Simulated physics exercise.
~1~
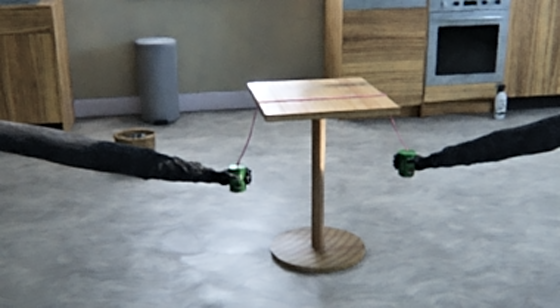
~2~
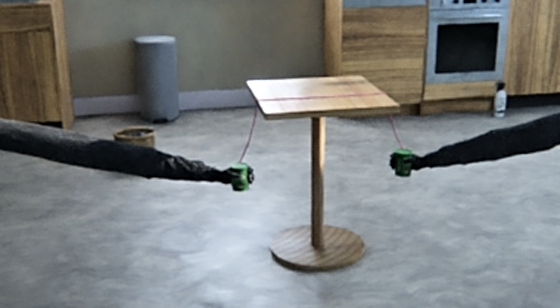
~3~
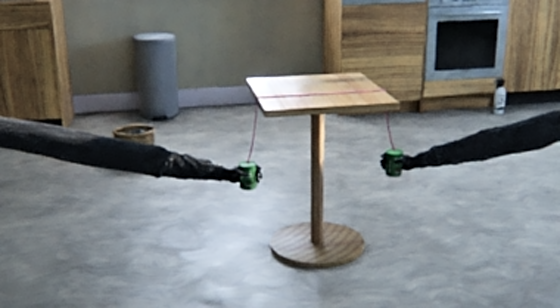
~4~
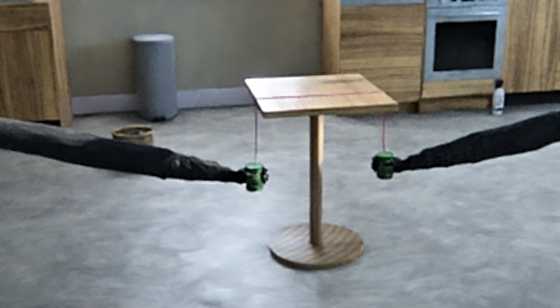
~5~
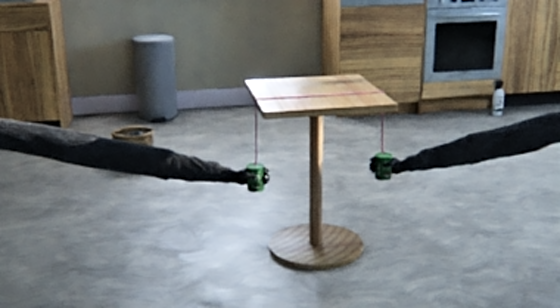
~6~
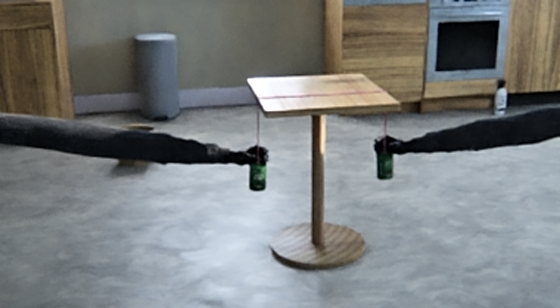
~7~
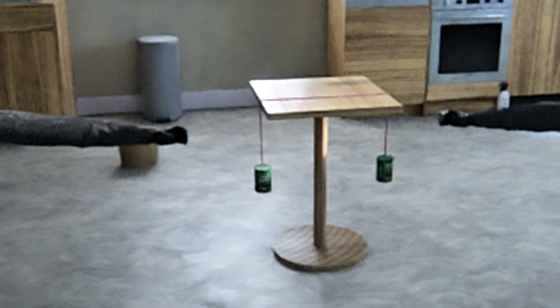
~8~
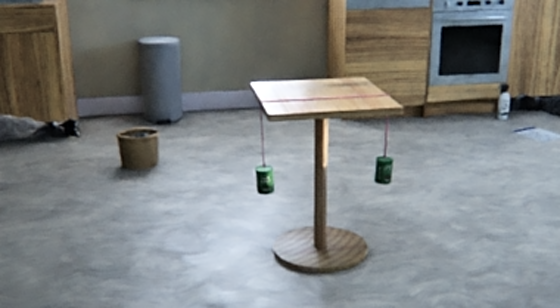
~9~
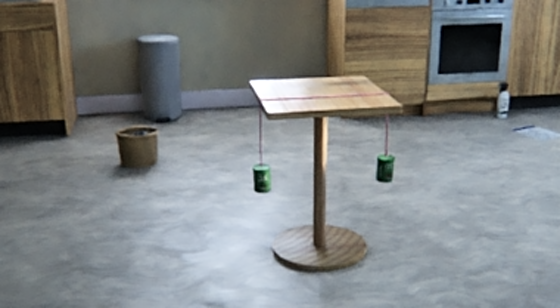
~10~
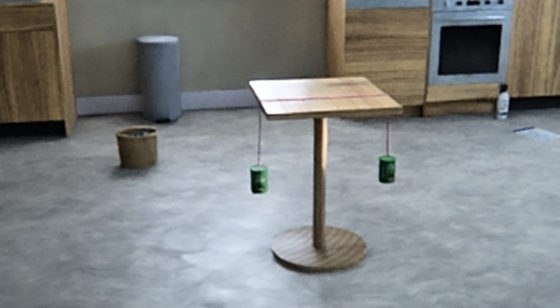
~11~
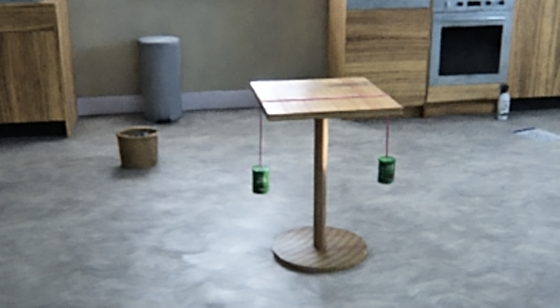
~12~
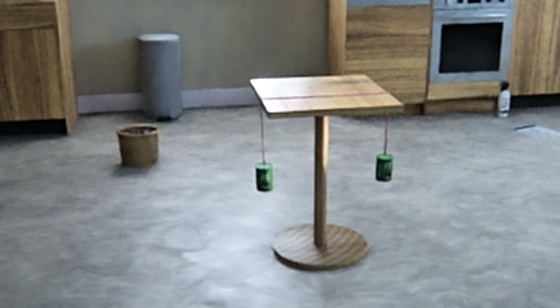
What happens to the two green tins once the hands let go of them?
They stay hanging on either side of the table, and the ribbon keeps its balance with neither side going down.
